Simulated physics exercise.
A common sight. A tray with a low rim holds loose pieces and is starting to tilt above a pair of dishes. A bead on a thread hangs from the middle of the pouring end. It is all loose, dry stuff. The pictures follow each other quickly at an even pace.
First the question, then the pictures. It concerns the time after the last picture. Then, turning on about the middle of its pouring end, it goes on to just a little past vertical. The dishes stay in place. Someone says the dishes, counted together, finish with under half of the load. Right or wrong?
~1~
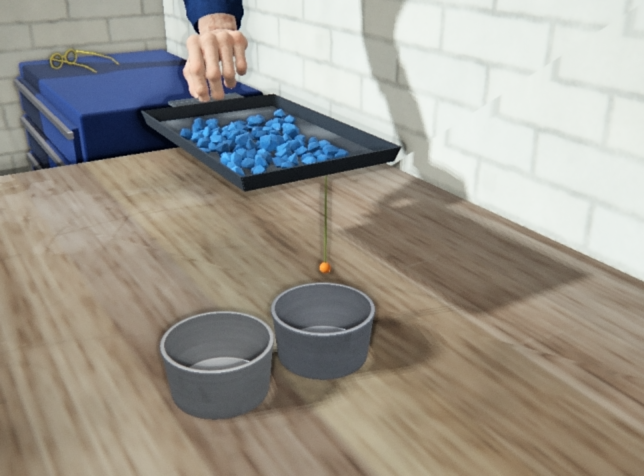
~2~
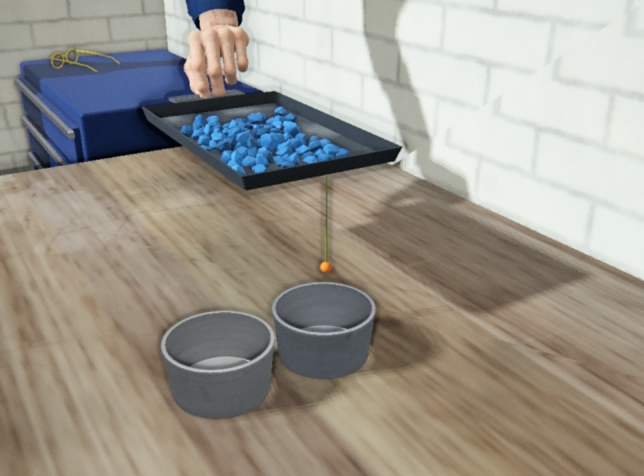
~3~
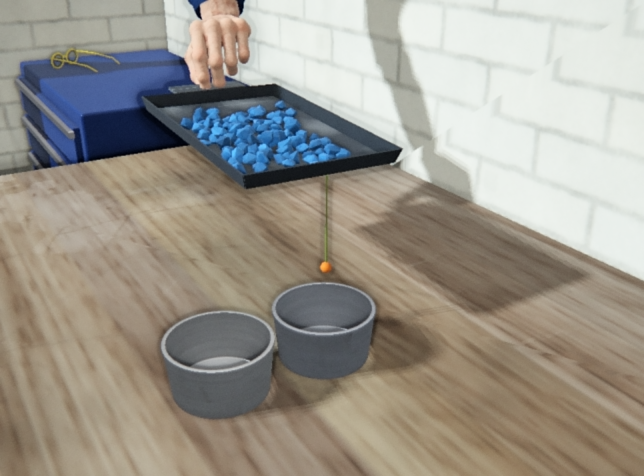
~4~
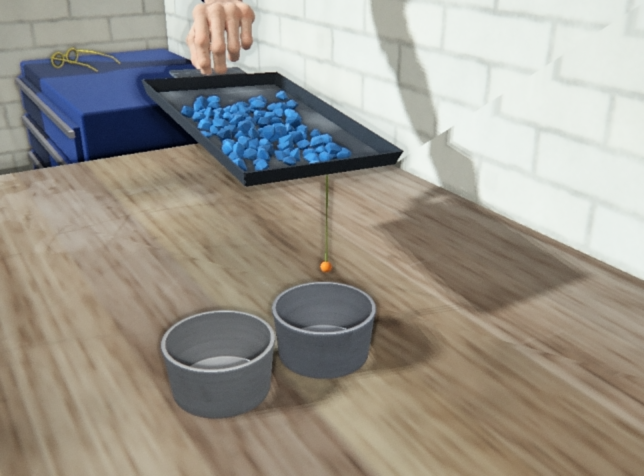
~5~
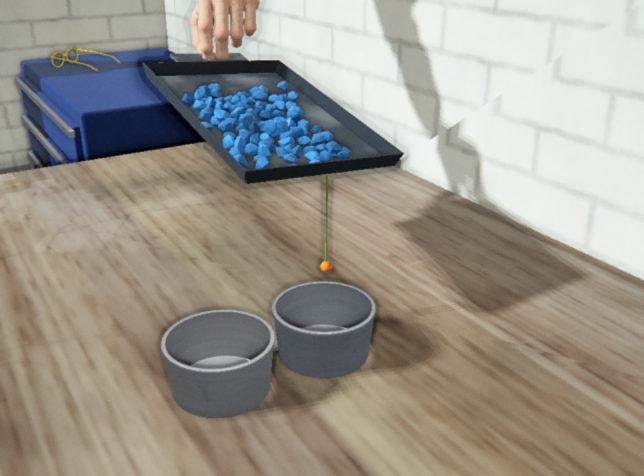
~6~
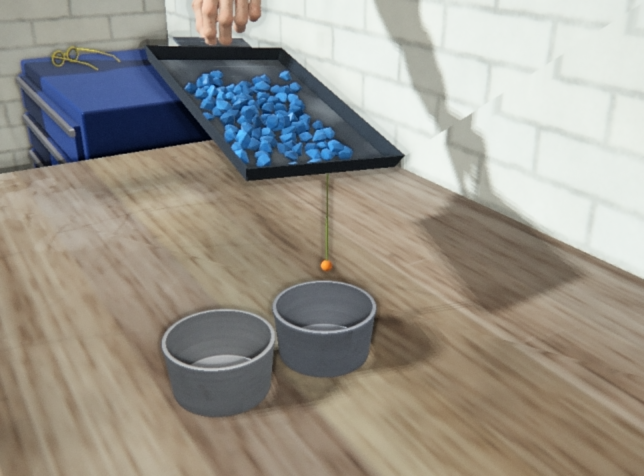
Right.
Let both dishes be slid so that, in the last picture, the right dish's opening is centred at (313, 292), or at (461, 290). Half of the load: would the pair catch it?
Well, the minor share the first time and the minor share the second time.
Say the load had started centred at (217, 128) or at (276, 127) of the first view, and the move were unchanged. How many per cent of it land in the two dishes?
First about 20, then 10 per cent.
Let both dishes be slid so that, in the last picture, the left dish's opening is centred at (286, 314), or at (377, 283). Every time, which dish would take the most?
The one at right the first time, the one at left the second.
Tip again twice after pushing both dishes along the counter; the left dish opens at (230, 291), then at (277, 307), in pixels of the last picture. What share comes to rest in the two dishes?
In order, 0 % and 50 %.
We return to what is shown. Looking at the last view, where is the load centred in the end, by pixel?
At about (414, 324), give or take.
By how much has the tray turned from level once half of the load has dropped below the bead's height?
It's turned some 100 degrees by then.
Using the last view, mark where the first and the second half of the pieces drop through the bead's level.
At (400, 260) for the first part, then at (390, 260) for the others.
Shortly afterwards, tray tipped steeply; all but a few on the tray; only a few outside both; only a few in the air.
Next, tray tipped past a quarter turn; near a quarter on the tray; a little in the right dish; near a quarter outside both; near a third in the air.
Some moments later, tray tipped past a quarter turn; near a quarter in the right dish; the bulk outside both.
In the end, tray tipped past a quarter turn; none at all in the left dish; near a quarter in the right dish; the bulk outside both.
